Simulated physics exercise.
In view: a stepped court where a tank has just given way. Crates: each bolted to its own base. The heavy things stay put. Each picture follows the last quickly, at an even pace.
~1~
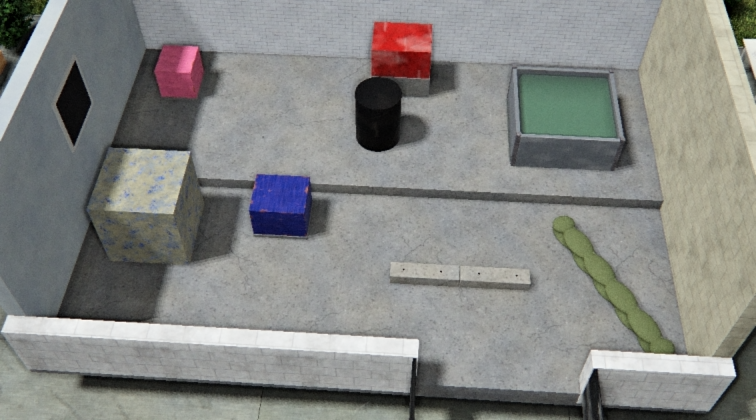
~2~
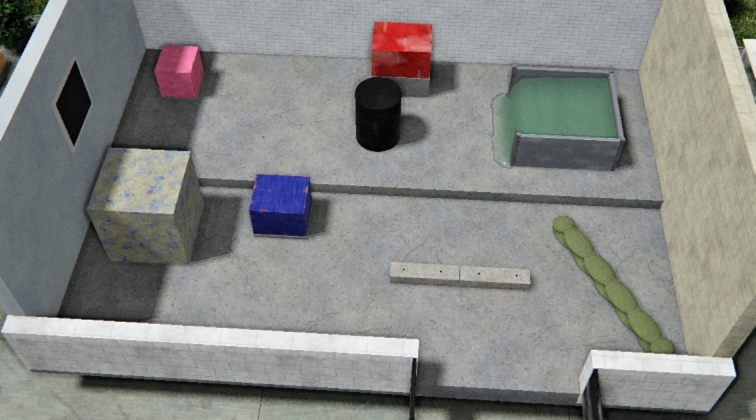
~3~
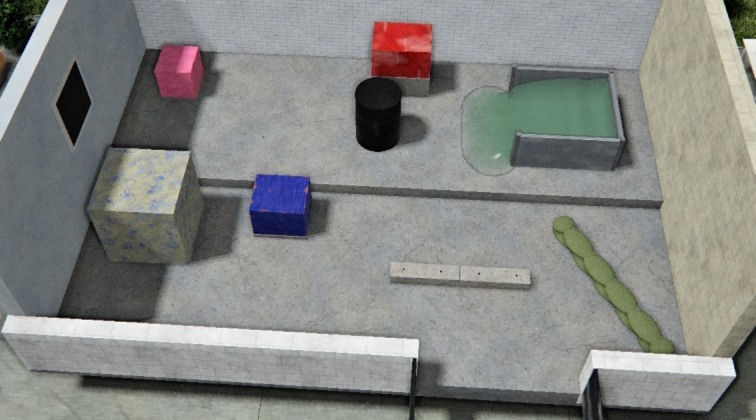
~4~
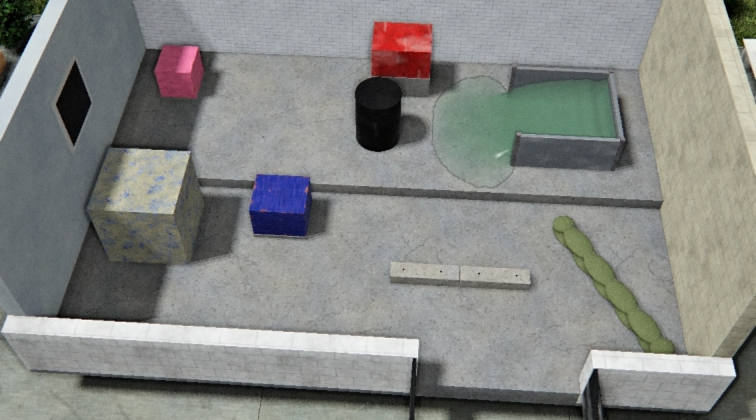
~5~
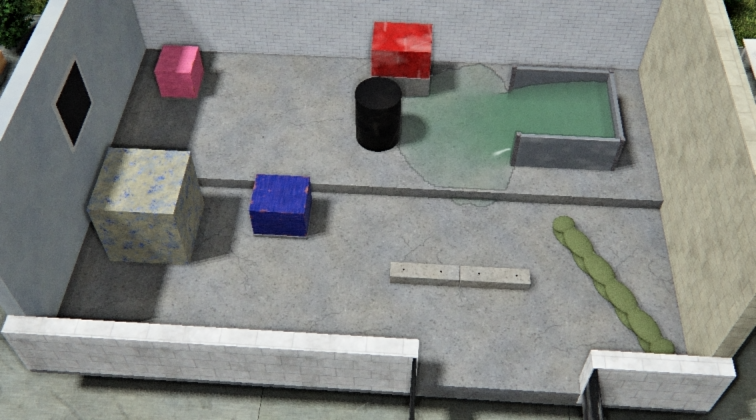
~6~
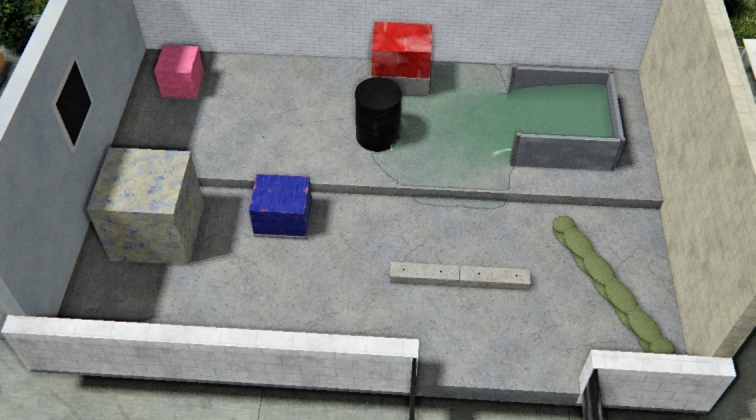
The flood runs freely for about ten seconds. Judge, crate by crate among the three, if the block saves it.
Pink crate: Block fails, wet; blue crate: Block fails, wet; red crate: Block saves it.
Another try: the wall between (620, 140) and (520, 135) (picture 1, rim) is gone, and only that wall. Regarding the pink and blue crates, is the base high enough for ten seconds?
I expect pink crate remains untouched while blue crate goes wet.
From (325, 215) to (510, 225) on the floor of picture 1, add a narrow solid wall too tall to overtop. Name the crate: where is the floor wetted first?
First comes the red-painted one.
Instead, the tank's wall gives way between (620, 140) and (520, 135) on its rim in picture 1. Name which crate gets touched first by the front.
That would be the blue-painted one.
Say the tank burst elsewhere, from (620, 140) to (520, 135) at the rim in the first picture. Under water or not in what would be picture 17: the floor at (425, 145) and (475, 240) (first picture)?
Result, in order - parched, waterlogged.
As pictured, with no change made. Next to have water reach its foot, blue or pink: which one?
That would be the blue crate.
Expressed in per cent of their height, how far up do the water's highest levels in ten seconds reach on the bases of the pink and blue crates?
The first reaches around 210 in a hundred, the second around 260.
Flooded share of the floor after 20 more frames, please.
Around 55 in a hundred.
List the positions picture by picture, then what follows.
The tank at (565, 106) is whole and still, in the first frame.
The front is at (503, 98), out from the gap at (514, 122), in the second frame.
The front is at (480, 92), out from the gap at (514, 123), in the third frame.
Water pours out at (514, 124) and has run to (451, 90), in the fourth frame.
Water pours out at (514, 124) and has run to (407, 101), in the fifth frame.
The front is at a hidden place, out from the gap at (514, 124), in the sixth frame.
A moment on, water covers 20 % of the floor; the pink crate not reached, the blue crate water round its plinth, the red crate water round its plinth.
Next, water covers 35 % of the floor; the pink crate water round its plinth, the blue crate water round its plinth, the red crate water round its plinth.
Then, water covers 55 % of the floor; the pink crate water round its plinth, the blue crate water round its plinth, the red crate water round its plinth.
Later, water covers 65 % of the floor; the pink crate water round its plinth, the blue crate water round its plinth, the red crate water round its plinth.
In the end, water covers 70 % of the floor; the pink crate was topped, the blue crate was topped, the red crate stayed above the water.
